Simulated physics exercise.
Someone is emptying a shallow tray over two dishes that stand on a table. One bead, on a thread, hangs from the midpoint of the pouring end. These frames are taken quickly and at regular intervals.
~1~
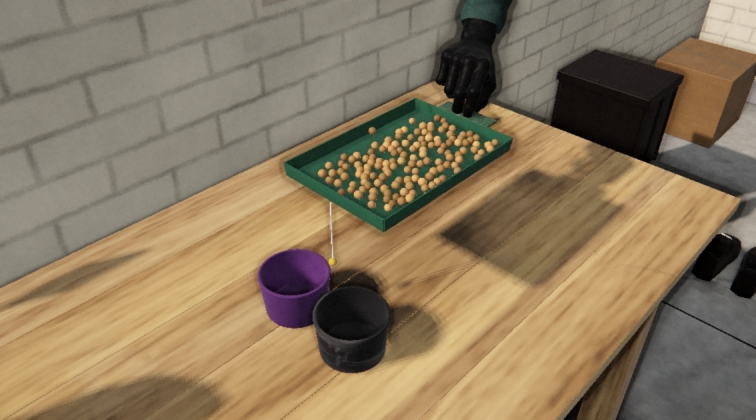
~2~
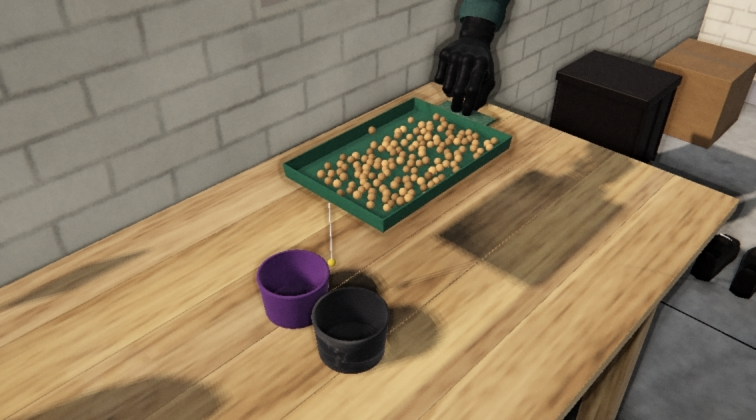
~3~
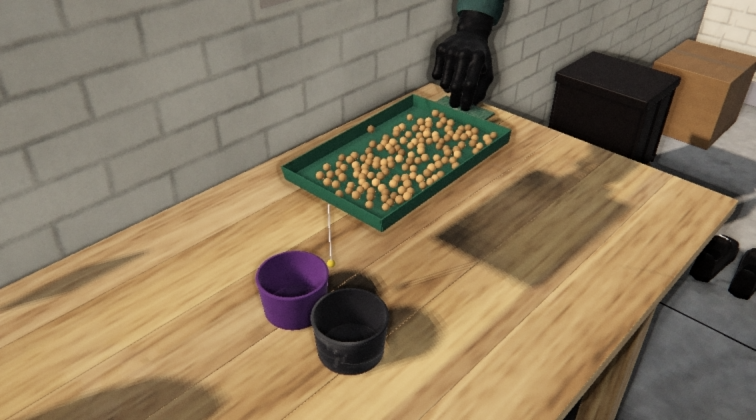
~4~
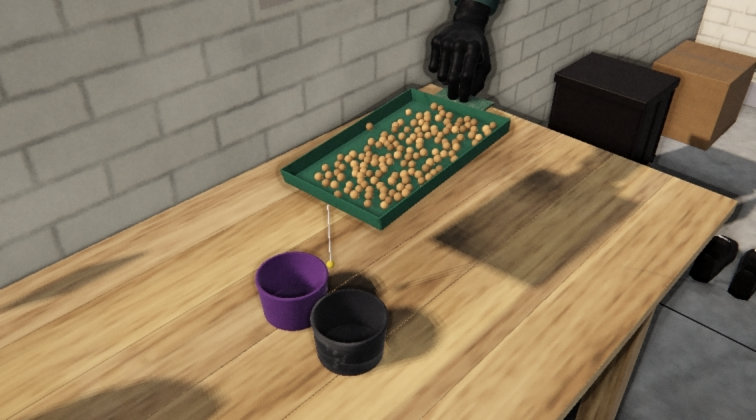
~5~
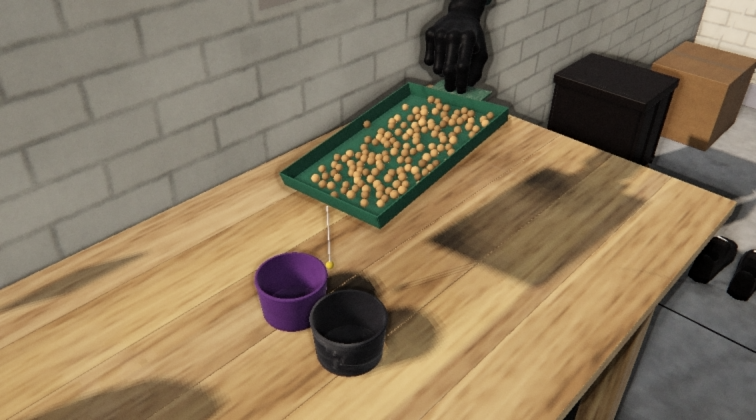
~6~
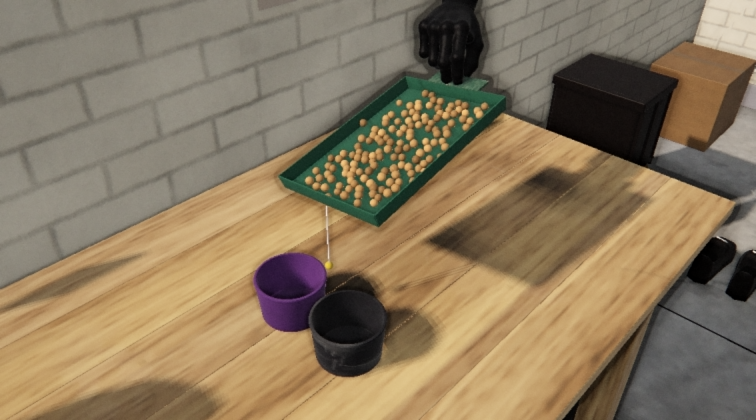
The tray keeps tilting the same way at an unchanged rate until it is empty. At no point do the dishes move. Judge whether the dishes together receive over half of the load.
I expect most of the load to be wasted.
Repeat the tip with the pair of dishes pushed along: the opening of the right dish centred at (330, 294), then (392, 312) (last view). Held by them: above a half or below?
Try 1: A majority of it. Try 2: A minority of it.
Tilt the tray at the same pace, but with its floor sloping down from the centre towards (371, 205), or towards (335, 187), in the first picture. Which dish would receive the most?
First try: The dish to the right; second try: The dish to the left.
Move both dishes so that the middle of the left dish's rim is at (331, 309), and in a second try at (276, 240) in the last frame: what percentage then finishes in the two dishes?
The first try gives 0 per cent, the second 70 per cent.
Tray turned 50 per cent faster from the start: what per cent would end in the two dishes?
About 20 %.
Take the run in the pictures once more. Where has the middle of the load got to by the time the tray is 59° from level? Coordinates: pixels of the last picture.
Somewhere near pixel (312, 167).
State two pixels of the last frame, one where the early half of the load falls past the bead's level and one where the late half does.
First part (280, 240), rest (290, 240).
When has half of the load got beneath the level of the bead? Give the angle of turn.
About 95 degrees.
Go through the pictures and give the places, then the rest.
The first picture shows corners of the pouring end at (286, 162) and (384, 218), level; middle of the load at (402, 161), round wooden beads; left dish at (269, 303); right dish at (325, 347); bead on its thread at (333, 262).
The second picture shows corners of the pouring end at (285, 164) and (383, 219), level; middle of the load at (401, 161).
The third picture shows corners of the pouring end at (283, 166) and (381, 218), tipped barely, lowest at the left corner; middle of the load at (399, 159).
The fourth picture shows corners of the pouring end at (282, 169) and (379, 217), tipped a little, lowest at the left corner; middle of the load at (398, 155).
The fifth picture shows corners of the pouring end at (281, 173) and (377, 216), tipped a little, lowest at the left corner; middle of the load at (395, 152).
The sixth picture shows corners of the pouring end at (280, 175) and (374, 214), tipped clearly, lowest at the left corner; middle of the load at (388, 149), nearly all on the move; left dish at (265, 307); right dish at (321, 351).
Soon, tray tipped steeply; nearly all on the tray; a stray few in the left dish; a stray few outside both; a small part in the air.
A while on, tray tipped right over; about a third on the tray; about a quarter in the left dish; about a third outside both; about a quarter in the air.
Towards the end, tray tipped past a quarter turn; about a quarter in the left dish; most outside both.
Finally, tray tipped past a quarter turn; none in the right dish; about a quarter in the left dish; most outside both.
